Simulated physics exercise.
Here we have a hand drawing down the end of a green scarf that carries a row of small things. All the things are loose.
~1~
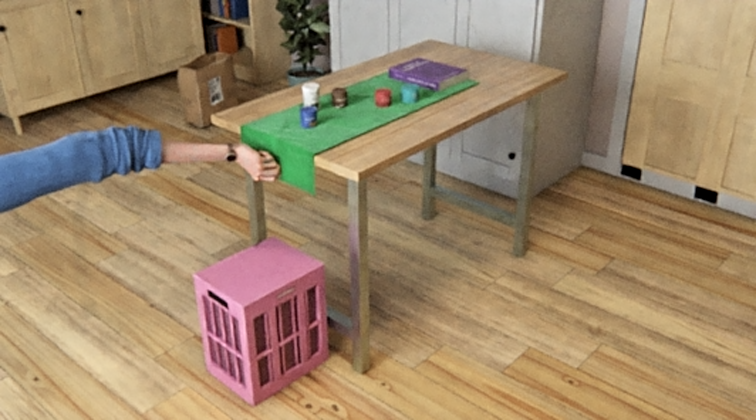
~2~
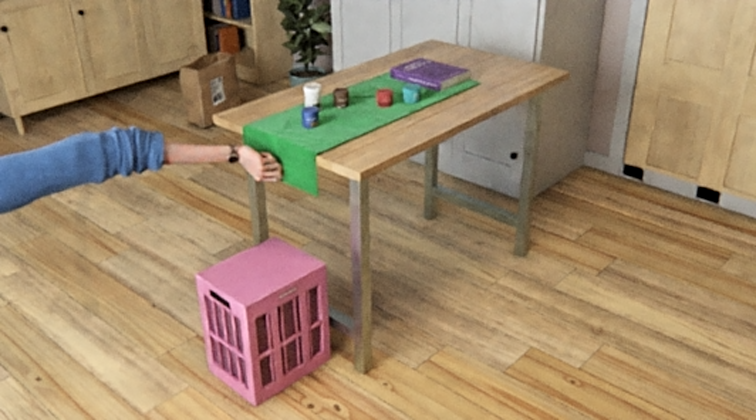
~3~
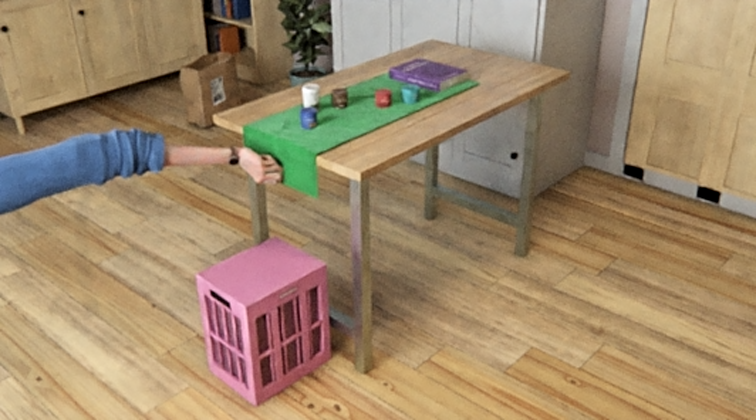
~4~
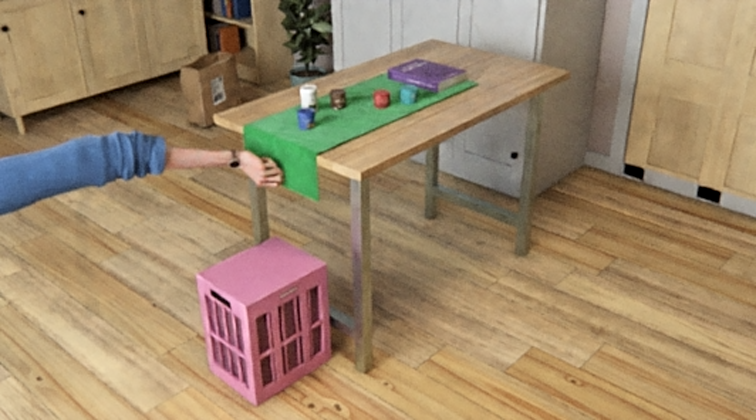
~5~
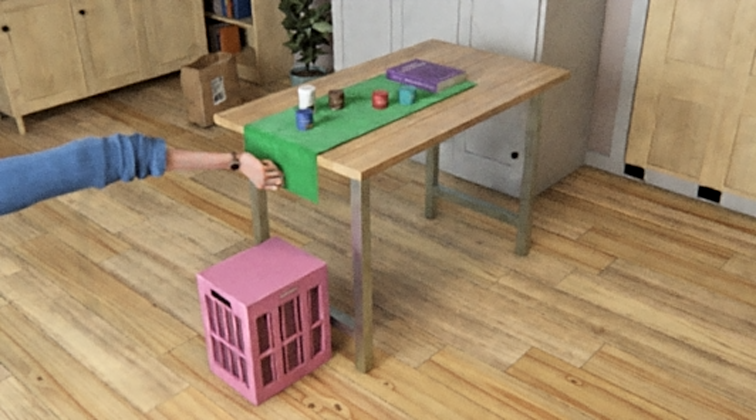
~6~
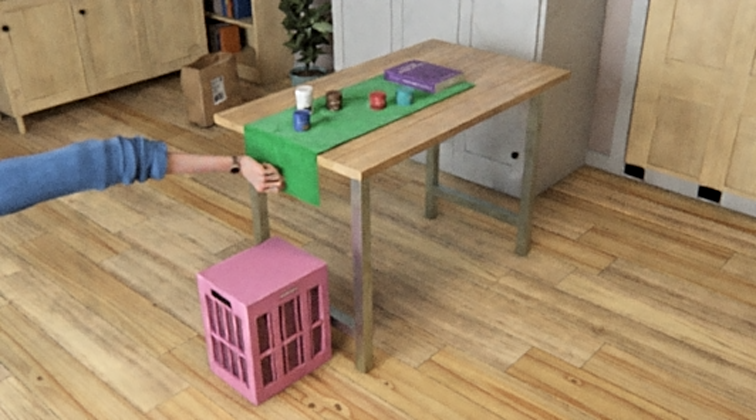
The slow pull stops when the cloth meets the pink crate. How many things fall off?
The answer is two.
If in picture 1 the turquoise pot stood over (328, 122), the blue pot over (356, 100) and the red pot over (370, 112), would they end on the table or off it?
The turquoise pot is carried off, the blue pot stays on, the red pot keeps its place on top.
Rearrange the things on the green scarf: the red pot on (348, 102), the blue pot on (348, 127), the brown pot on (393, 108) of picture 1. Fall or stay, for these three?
The red pot holds on, the blue pot comes down, the brown pot holds on.
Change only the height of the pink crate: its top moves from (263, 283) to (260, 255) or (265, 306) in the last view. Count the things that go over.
The count: 1 and 3.
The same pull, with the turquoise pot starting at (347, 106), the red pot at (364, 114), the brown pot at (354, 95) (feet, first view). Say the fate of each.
The turquoise pot remains up; the red pot survives; the brown pot stays on.
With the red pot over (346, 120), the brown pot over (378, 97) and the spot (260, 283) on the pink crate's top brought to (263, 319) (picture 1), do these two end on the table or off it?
The red pot drops off, the brown pot does not fall.
Soon after, hem near (284, 228); blue pot gone.
After that, hem on the crate; blue pot and white can gone.
In the end, hem on the crate; blue pot and white can gone. Over the edge go two.
